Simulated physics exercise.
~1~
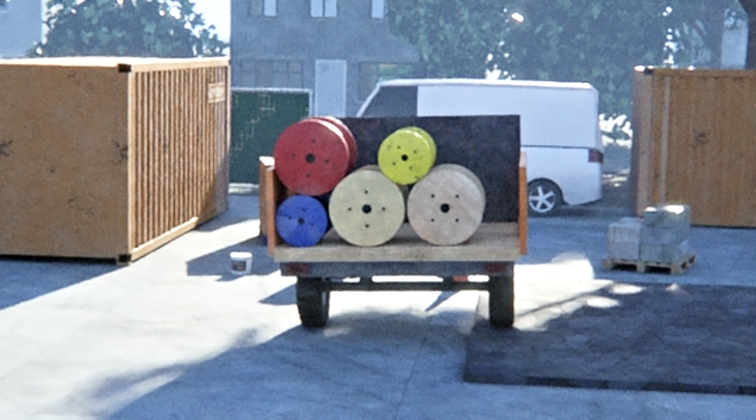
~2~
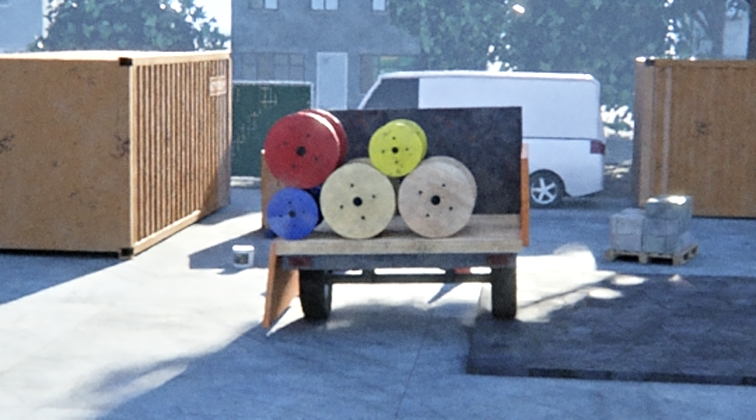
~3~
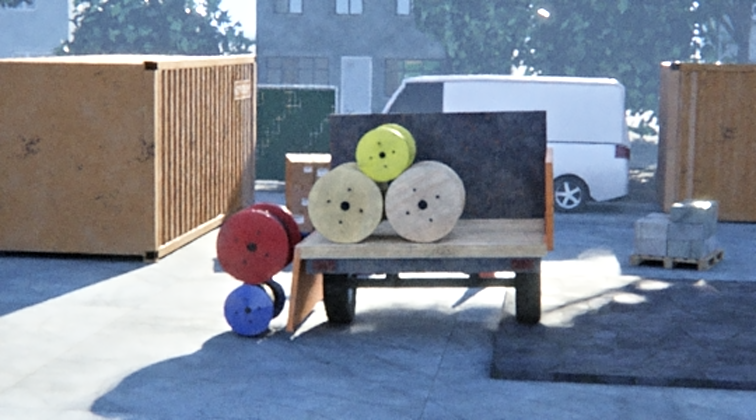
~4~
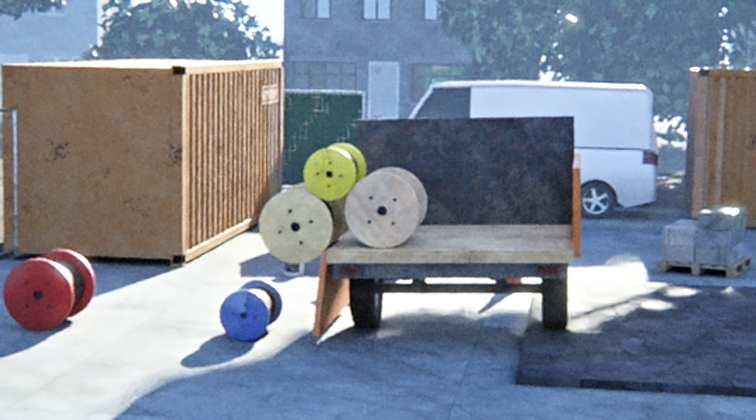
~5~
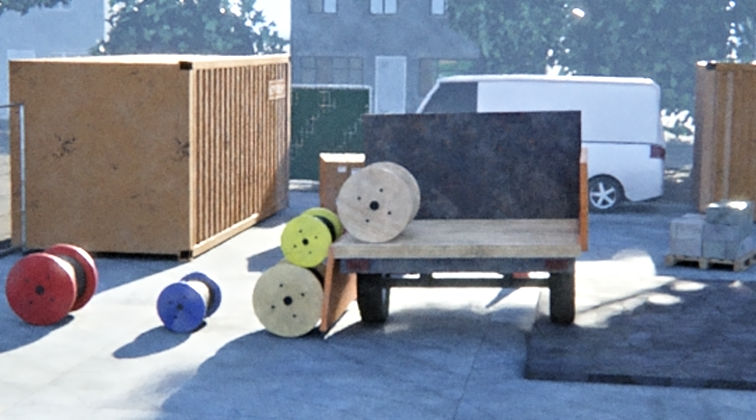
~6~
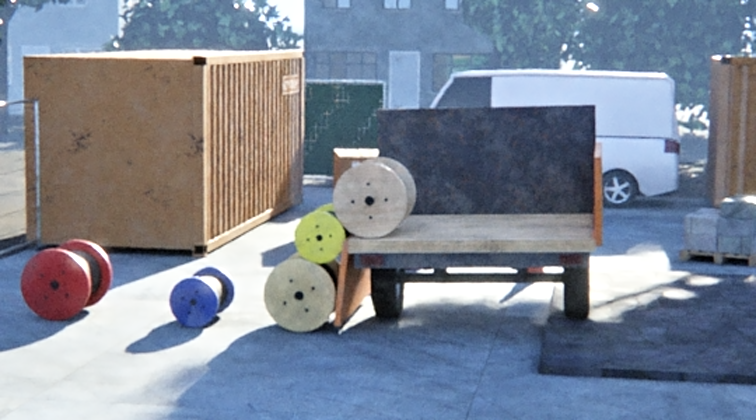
To begin with, five cable reels, one red, one yellow, one blue and two pale wooden ones, sit stacked on a parked trailer. The board on the left side drops open, and the reels start rolling toward that edge. The red and blue reels tumble off and roll away across the ground to the left. A pale reel and the yellow one follow them over the edge. Finally, the red and blue reels rest apart on the ground, the yellow sits on the fallen pale reel beside the lowered board, and the other pale reel stays at the deck's left edge.
